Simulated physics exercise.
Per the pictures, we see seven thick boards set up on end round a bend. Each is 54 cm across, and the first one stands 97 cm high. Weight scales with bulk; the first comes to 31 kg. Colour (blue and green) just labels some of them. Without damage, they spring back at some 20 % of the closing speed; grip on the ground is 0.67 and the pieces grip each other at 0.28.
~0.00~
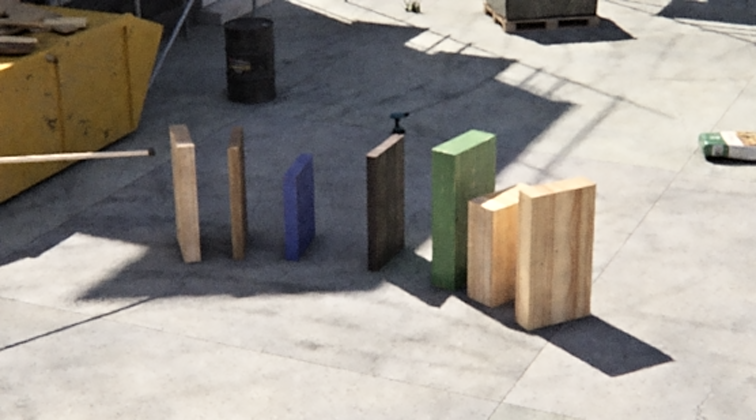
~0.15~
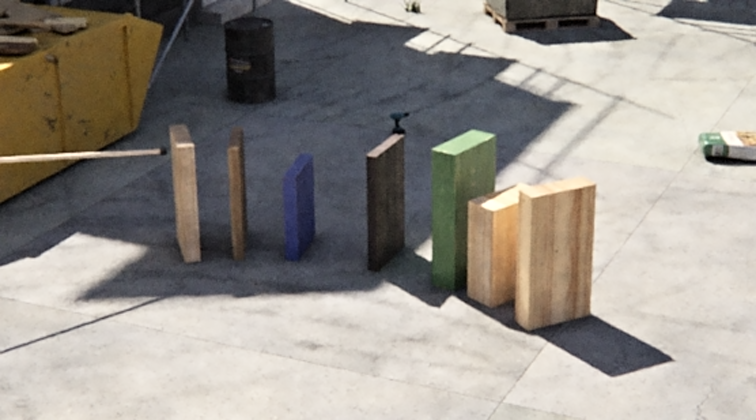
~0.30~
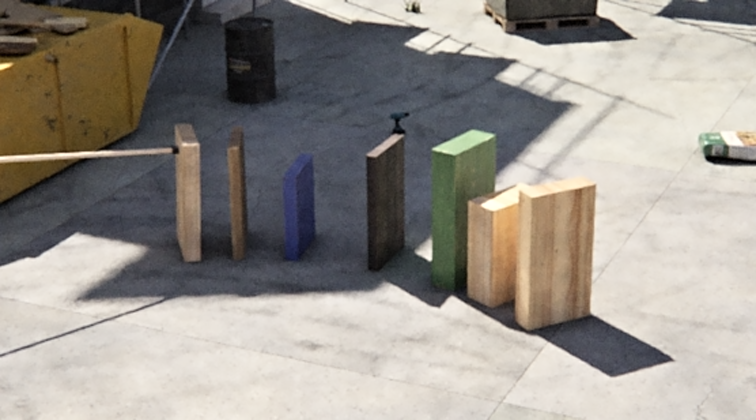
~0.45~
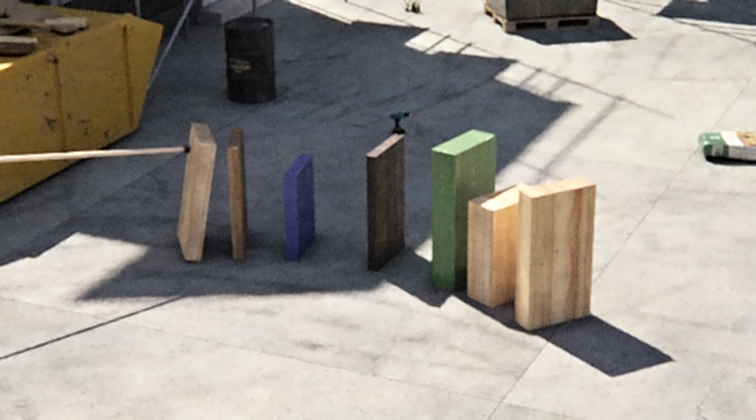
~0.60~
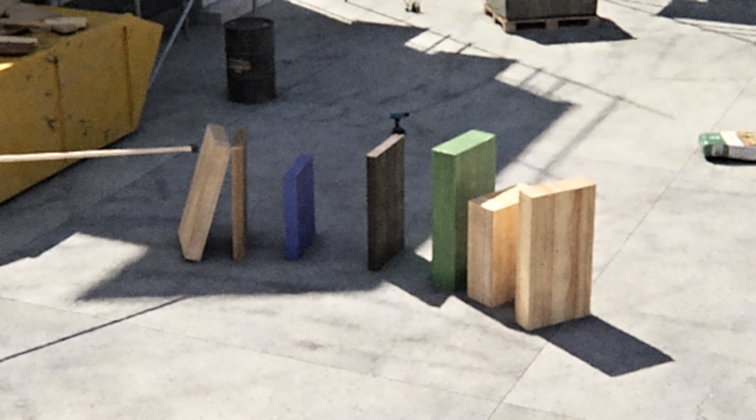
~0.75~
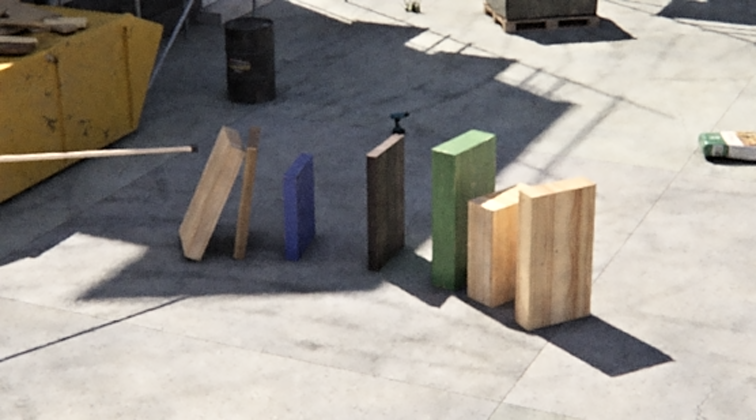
A pole moves right and pushes the leftmost board, which tilts against the next board.
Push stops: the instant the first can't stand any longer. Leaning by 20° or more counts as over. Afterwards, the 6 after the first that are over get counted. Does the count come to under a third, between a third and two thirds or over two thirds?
It comes to between a third and two thirds.
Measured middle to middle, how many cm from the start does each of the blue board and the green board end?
Well, the blue finishes 50 cm from where it began, while the green finishes 10 cm from its start.
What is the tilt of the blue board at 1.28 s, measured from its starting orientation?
Its tilt comes to about 70° at that moment.
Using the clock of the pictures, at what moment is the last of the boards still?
At around 2.5 s.
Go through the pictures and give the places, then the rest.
In the first frame (each place is the centre of the face we see best), pole end (151, 154) 16 cm from the first board; blue board (306, 207); green board (443, 221); the others all in place.
In the second frame, pole end (163, 153) 6 cm from the first board; blue board (306, 207).
In the third frame, pole end (175, 152) pushing; blue board (306, 207).
In the fourth frame, pole end (187, 150) pushing; blue board (306, 207); the others all in place.
In the fifth frame, pole end (194, 150) stopped; blue board (306, 207); the others all in place.
In the sixth frame, pole end (194, 150) stopped; blue board (306, 207); green board (443, 221); steepest lean 9°, the board at (245, 205); one has shifted.
By 0.92 s, 1 of the 6 other boards over.
By 1.12 s, 2 of the 6 other boards over; blue board tilted 27°.
By 1.28 s, 2 of the 6 other boards over; blue board tilted 73°.
By 1.64 s, 3 of the 6 other boards over; blue board lying flat.
When it is over (2.6 s), 3 of the 6 other boards over; blue board lying flat; green board tilted 12°. That is 50 per cent. Three left standing. In pixels of the last frame, middles, blue board near (347, 243), green board near (476, 213).
